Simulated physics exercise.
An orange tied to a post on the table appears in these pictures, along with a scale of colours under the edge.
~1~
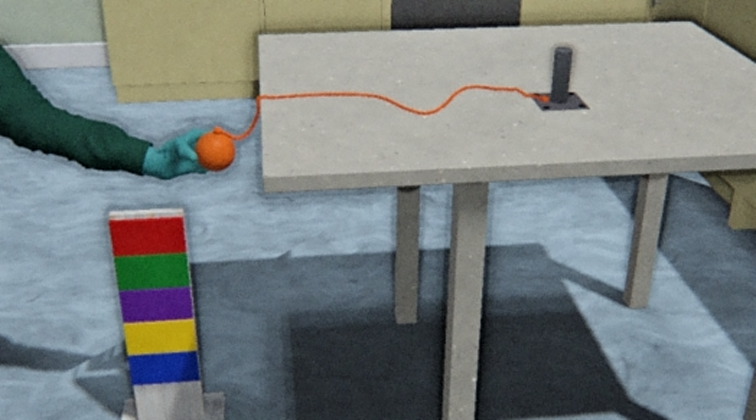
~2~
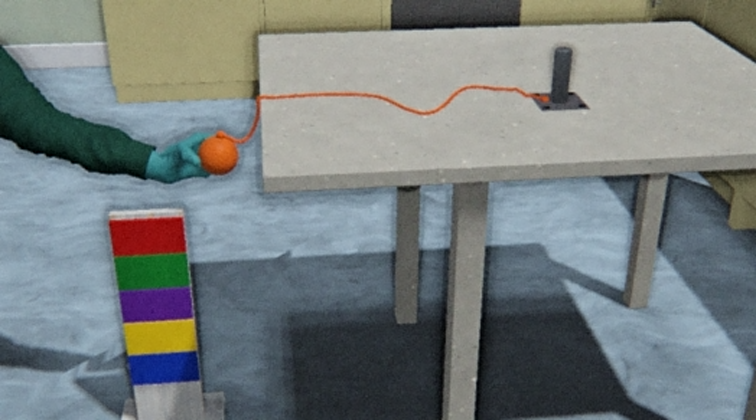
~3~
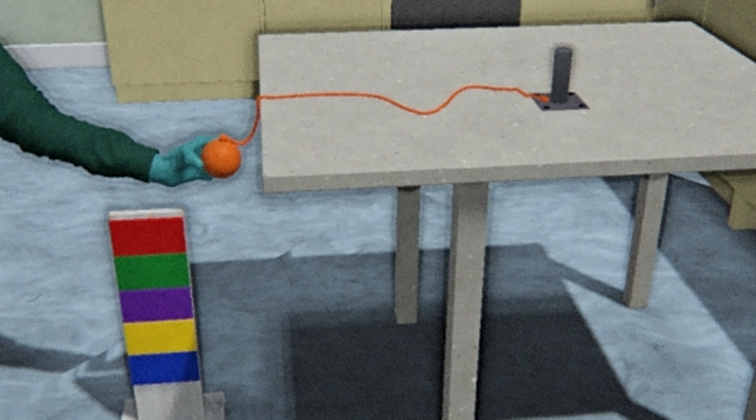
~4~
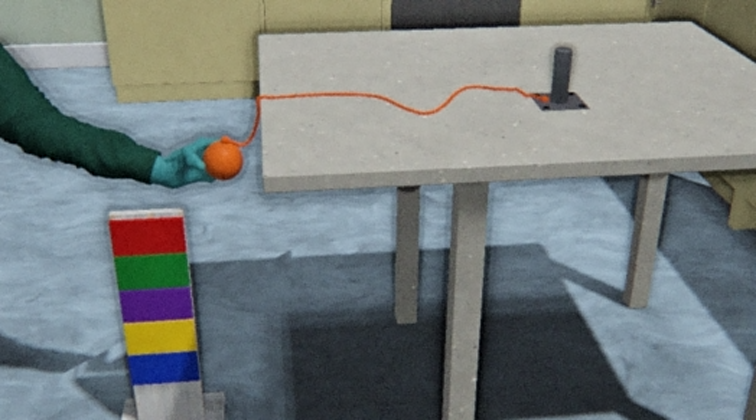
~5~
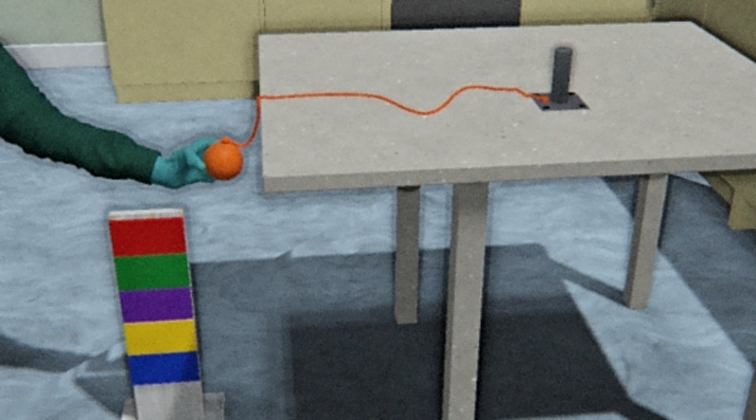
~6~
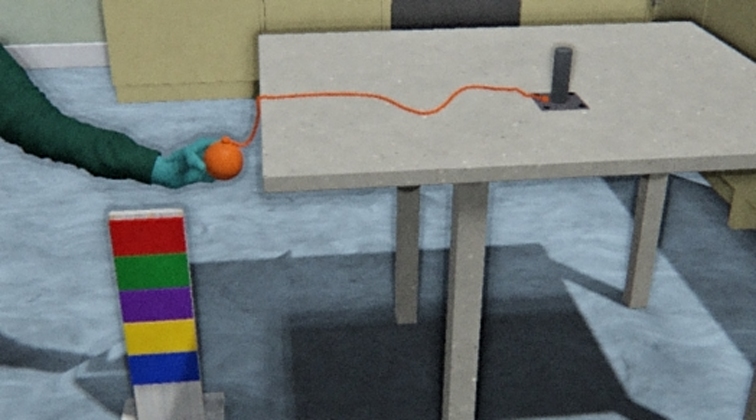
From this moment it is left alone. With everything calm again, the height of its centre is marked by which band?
By the green band.
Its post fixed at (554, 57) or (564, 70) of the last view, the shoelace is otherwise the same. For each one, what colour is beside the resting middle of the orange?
First try: Red; second try: Red.
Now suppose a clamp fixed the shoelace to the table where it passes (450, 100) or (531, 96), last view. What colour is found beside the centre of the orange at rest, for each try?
Red, then green.
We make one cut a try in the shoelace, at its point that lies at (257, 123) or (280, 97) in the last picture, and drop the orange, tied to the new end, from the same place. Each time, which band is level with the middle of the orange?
Try 1 - red; try 2 - none, it hangs higher.
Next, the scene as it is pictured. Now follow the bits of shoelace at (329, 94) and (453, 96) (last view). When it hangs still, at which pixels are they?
End points: Roughly (260, 125); roughly (418, 101).
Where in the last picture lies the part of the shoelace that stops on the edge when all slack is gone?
(349, 94).
Soon after, orange near (263, 247); level with red.
Then, orange near (270, 262); level with green.
At rest, orange near (265, 267); level with green. Its middle rests at the green band.
